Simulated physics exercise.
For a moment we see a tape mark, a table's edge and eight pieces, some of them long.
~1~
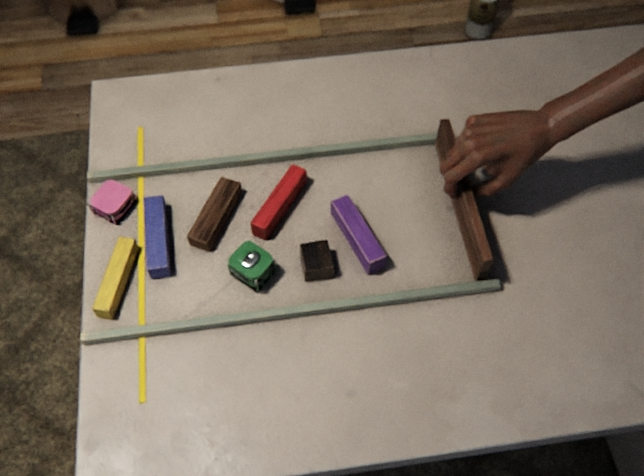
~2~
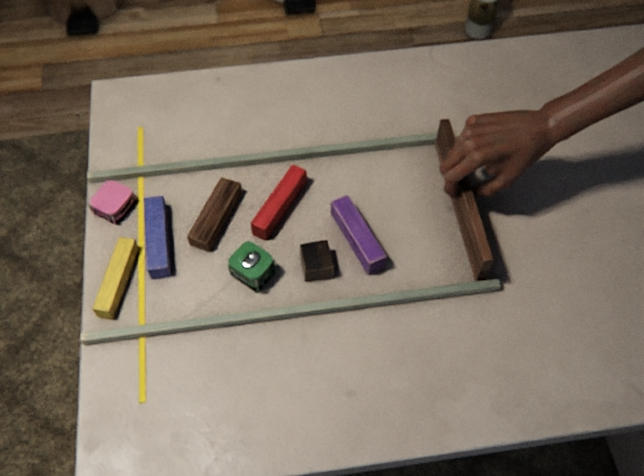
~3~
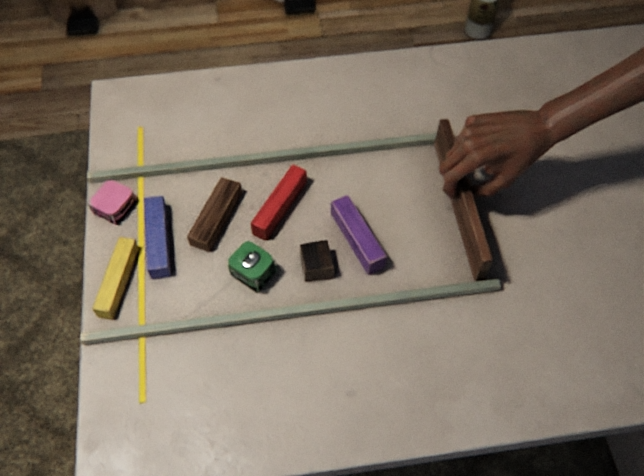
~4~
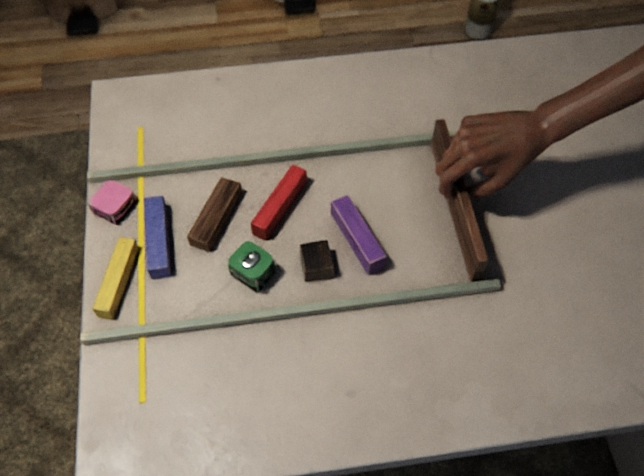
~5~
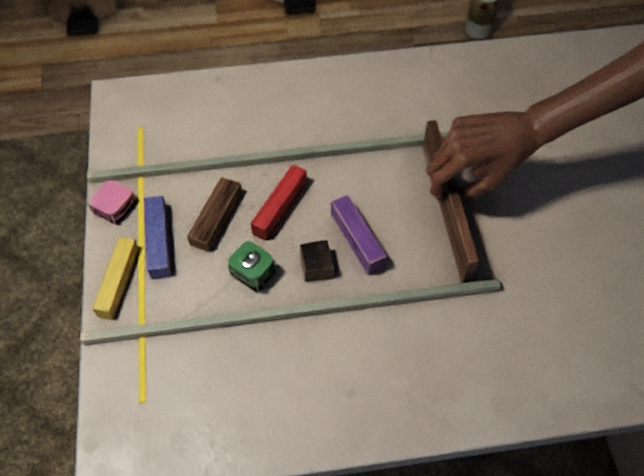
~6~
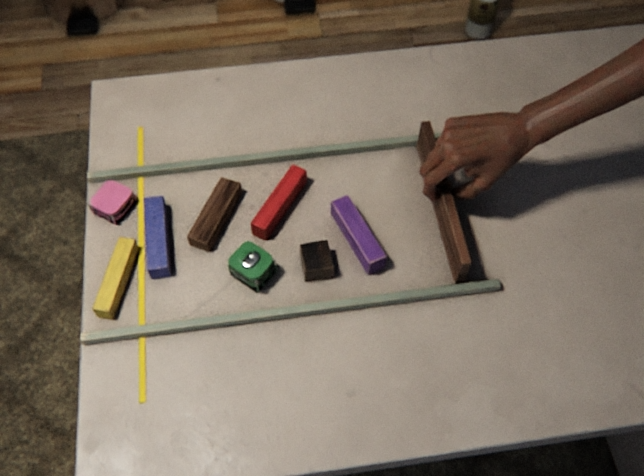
At first, a hand holds a dark wooden board upright at the right end of two pale green rails on a table, with eight scattered pieces and a yellow tape line to its left. The hand then slides the board slightly left between the rails, while the pieces stay still, untouched.
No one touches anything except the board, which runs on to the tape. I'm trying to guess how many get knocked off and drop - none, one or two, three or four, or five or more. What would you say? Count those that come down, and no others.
Expect a modest handful, three or four, to go down.
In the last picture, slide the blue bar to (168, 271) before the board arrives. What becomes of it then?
That blue bar heads down.
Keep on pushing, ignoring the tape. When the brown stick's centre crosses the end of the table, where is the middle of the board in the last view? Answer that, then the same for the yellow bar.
Near (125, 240) and (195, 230).
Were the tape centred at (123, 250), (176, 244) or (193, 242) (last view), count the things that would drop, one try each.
Taken one after another, the numbers are 5, 1 and 0.
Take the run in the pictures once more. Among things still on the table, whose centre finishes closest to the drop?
Result: The brown stick.
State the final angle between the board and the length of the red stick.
Angle: Close to 20 degrees.
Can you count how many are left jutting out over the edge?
The overhang total is 1.
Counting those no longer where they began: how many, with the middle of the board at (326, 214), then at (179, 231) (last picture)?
So far 2, and 8 at the second.
Early on, none off yet; pink case at rest near (113, 202); yellow bar at rest near (116, 277); blue bar at rest near (157, 236).
Finally, the number that fall off is three or four; lost, green case, blue bar, yellow bar and pink case.
